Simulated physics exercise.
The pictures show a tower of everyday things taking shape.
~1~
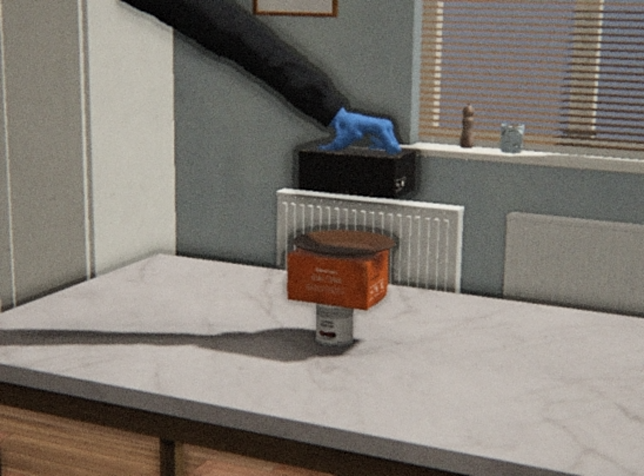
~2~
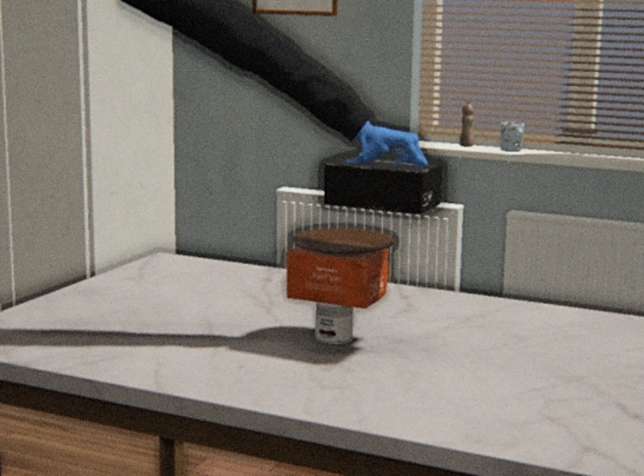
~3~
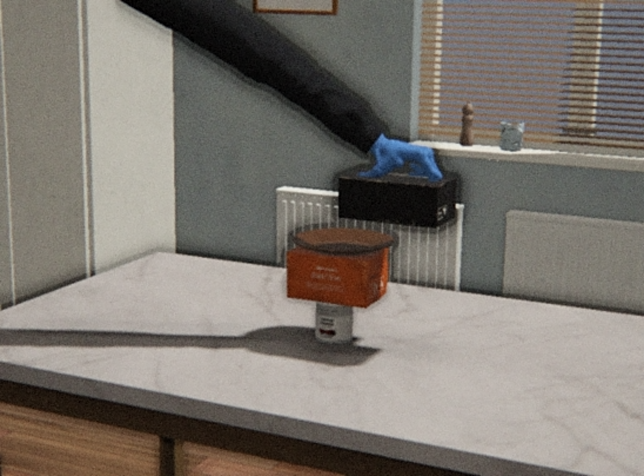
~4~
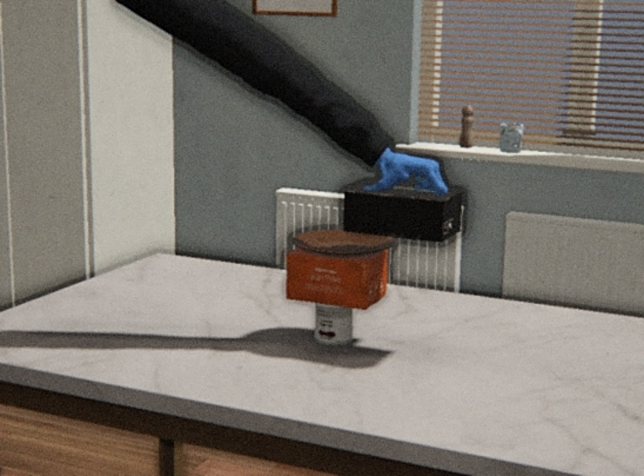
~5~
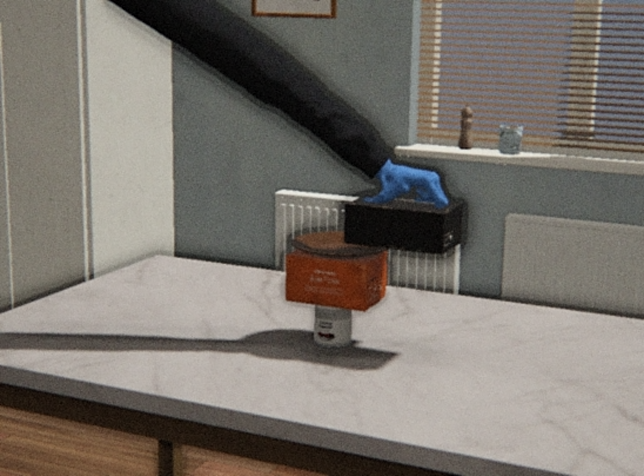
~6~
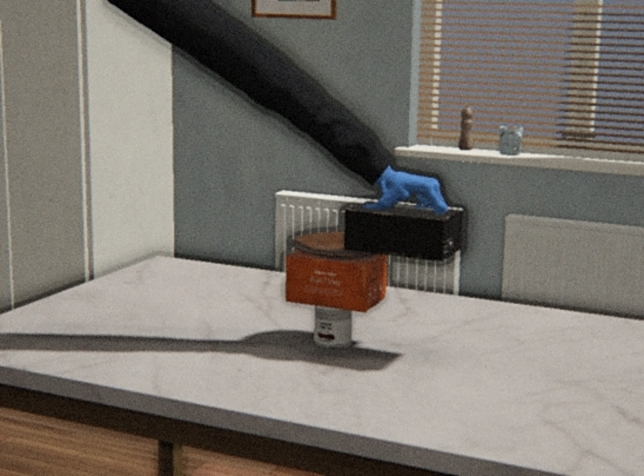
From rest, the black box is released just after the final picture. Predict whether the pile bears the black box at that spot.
It does not remain steady.
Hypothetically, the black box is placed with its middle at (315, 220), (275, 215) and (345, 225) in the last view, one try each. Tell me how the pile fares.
Try one: It stands firm; try two: It topples; try three: It stands firm.
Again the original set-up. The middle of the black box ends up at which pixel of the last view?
It ends near (413, 305).
Then, 0.30 s after the last picture, black box now fallen.
Then, 0.40 s after the last picture, things are still on the move.
Then, 0.70 s after the last picture, as before.
At rest, fallen, black box; the other 3 in place. Seen from the same camera at the end, black box near (413, 305). The pile loses its balance.
